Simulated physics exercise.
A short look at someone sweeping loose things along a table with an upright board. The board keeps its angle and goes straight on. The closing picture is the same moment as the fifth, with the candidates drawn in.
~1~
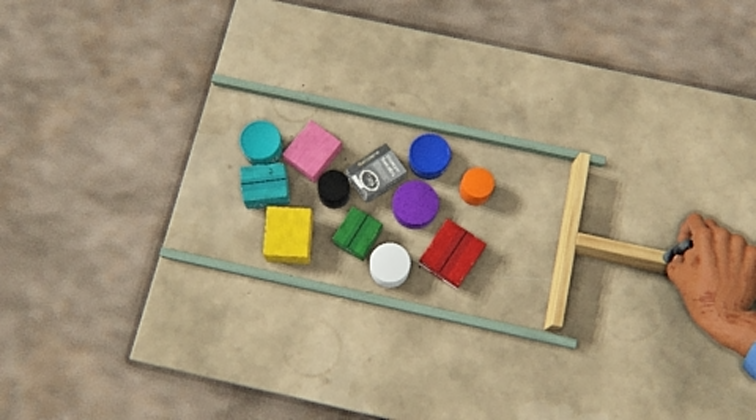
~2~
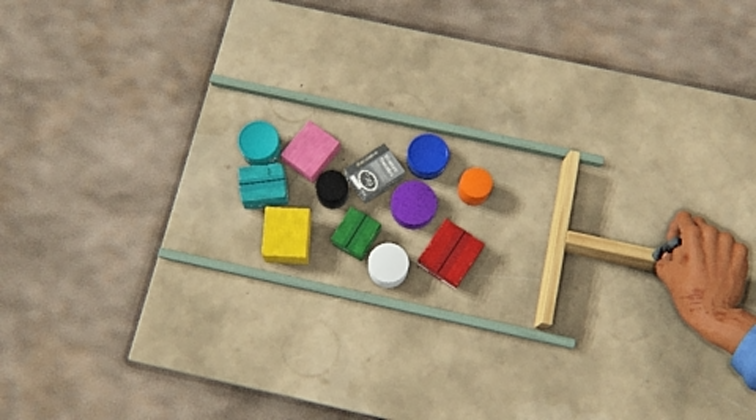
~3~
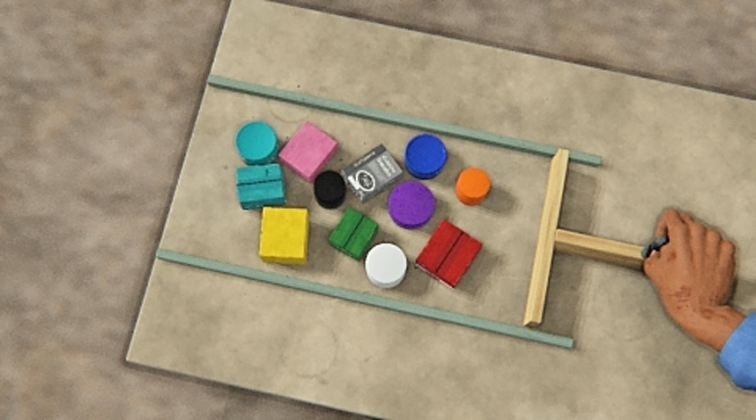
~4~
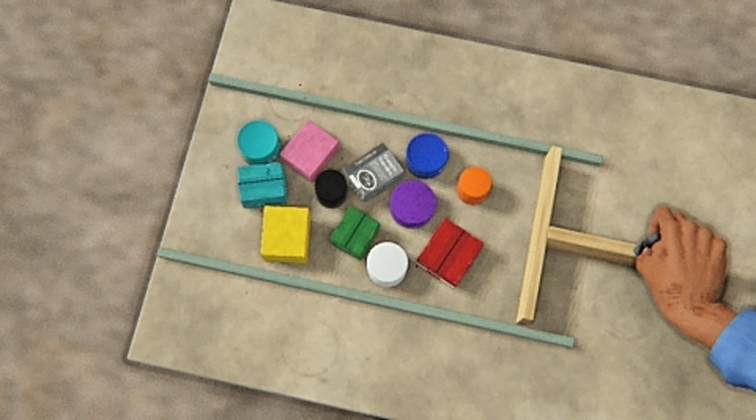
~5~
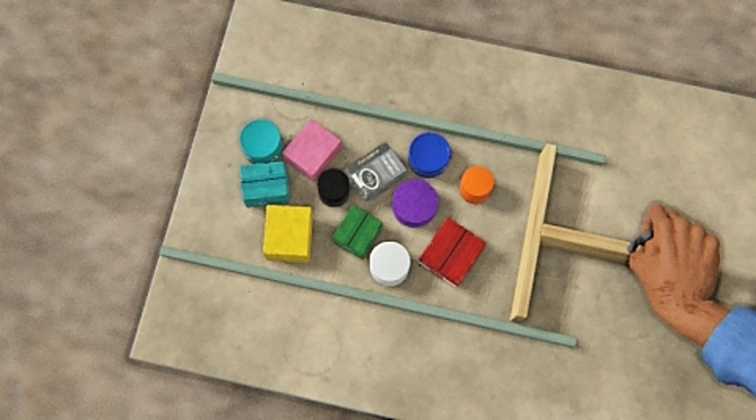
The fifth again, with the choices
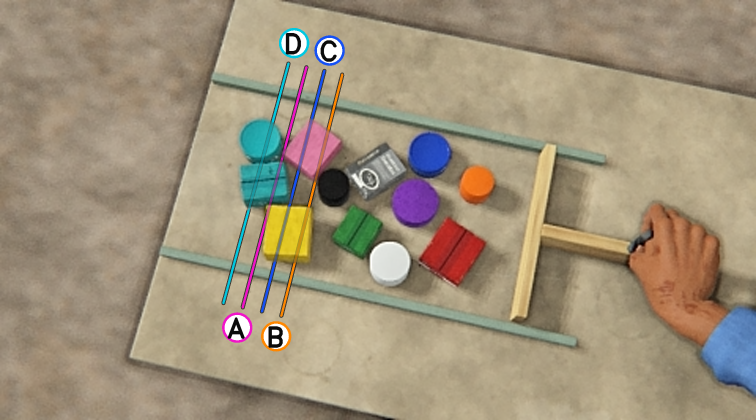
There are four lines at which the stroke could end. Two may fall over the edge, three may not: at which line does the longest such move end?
As far as mark C.
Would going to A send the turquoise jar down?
By then, yes.
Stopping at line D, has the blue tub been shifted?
Yes.
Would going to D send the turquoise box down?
By then, yes.
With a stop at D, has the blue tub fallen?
By then, no.
On the marked copy, A at (276, 182); B at (313, 191); C at (294, 187); D at (257, 178).
Taking C. A third of the way, board (449, 209); blue tub (417, 147); white pot (363, 262).
Two thirds of the way, board (362, 190); turquoise jar (241, 133); turquoise box (230, 179).
When it is over, board (296, 176); turquoise box over the edge; yellow block (174, 213); one fallen.
As for the rest, A drops four; B is within the limit but short; D drops four.
